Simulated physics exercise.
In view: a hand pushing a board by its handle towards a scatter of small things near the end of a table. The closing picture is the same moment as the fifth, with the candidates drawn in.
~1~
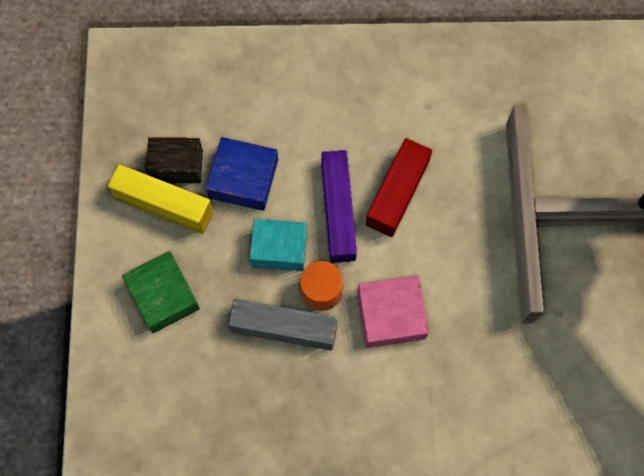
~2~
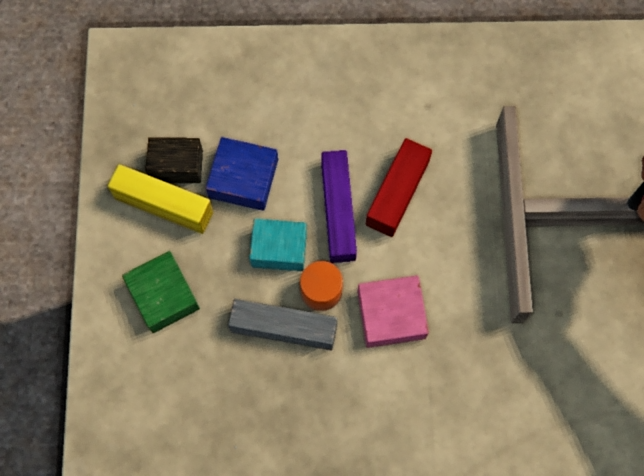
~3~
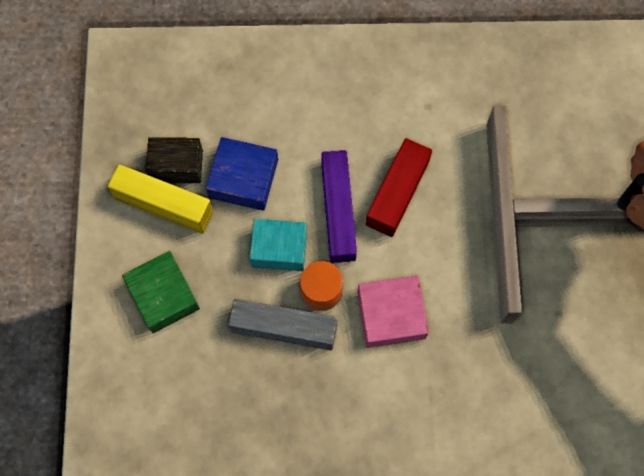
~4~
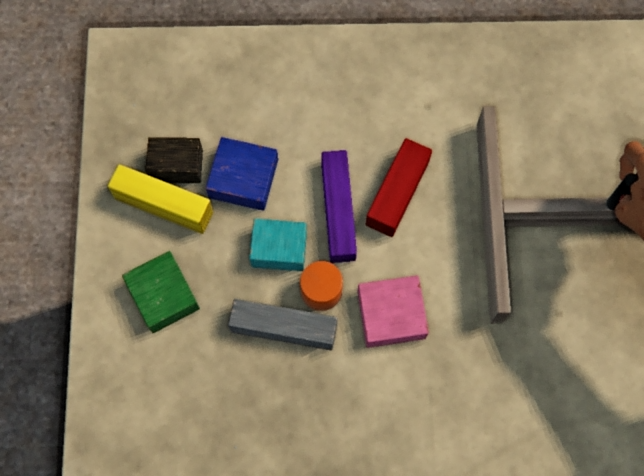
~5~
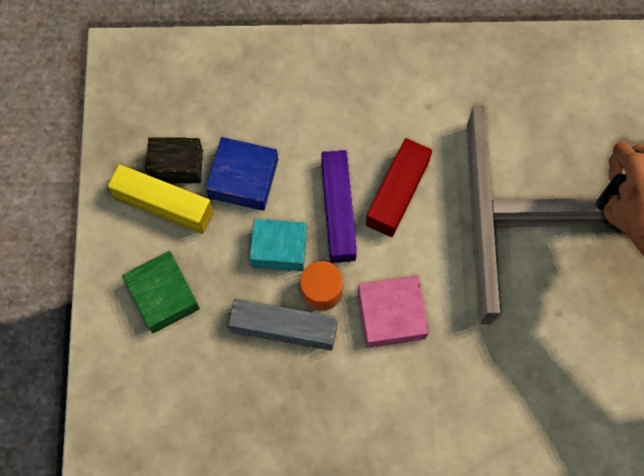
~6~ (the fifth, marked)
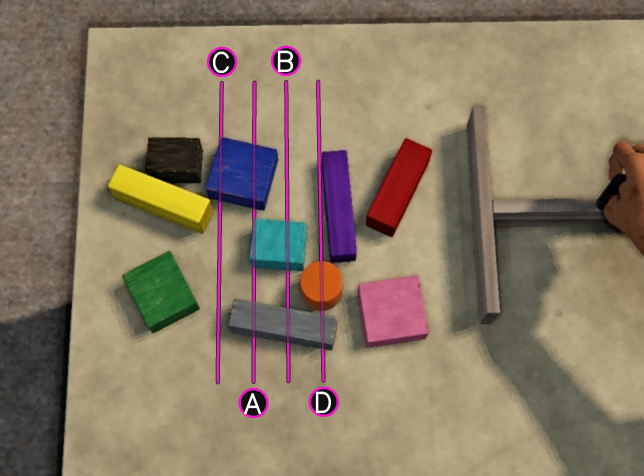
A hand on the right pushes a grey-brown board by its handle slowly leftward in a short, steady slide across a pale, mottled tabletop, seen from above by a still camera. Black, blue and yellow pieces and a green block lie at left, with turquoise, orange, grey, purple, red and pink ones nearer the board. The board's shadow shifts with it, while the scattered pieces stay still, untouched.
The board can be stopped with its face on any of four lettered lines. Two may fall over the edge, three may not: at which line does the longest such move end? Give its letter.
Line C.
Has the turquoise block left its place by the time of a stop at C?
Yes.
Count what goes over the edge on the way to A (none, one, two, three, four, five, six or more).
The count is none.
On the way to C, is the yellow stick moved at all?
By then, yes.
On the copy, A at (254, 225); B at (287, 225); C at (220, 226); D at (321, 224).
On C. First, board (390, 208); grey bar (269, 326); pink block (354, 310).
Then, board (294, 209); yellow stick (139, 197); black block (147, 156).
Finally, board (222, 210); black block (79, 138); yellow stick (81, 197); none fallen.
By contrast, A is within the limit but short; B is within the limit but short; D is within the limit but short.
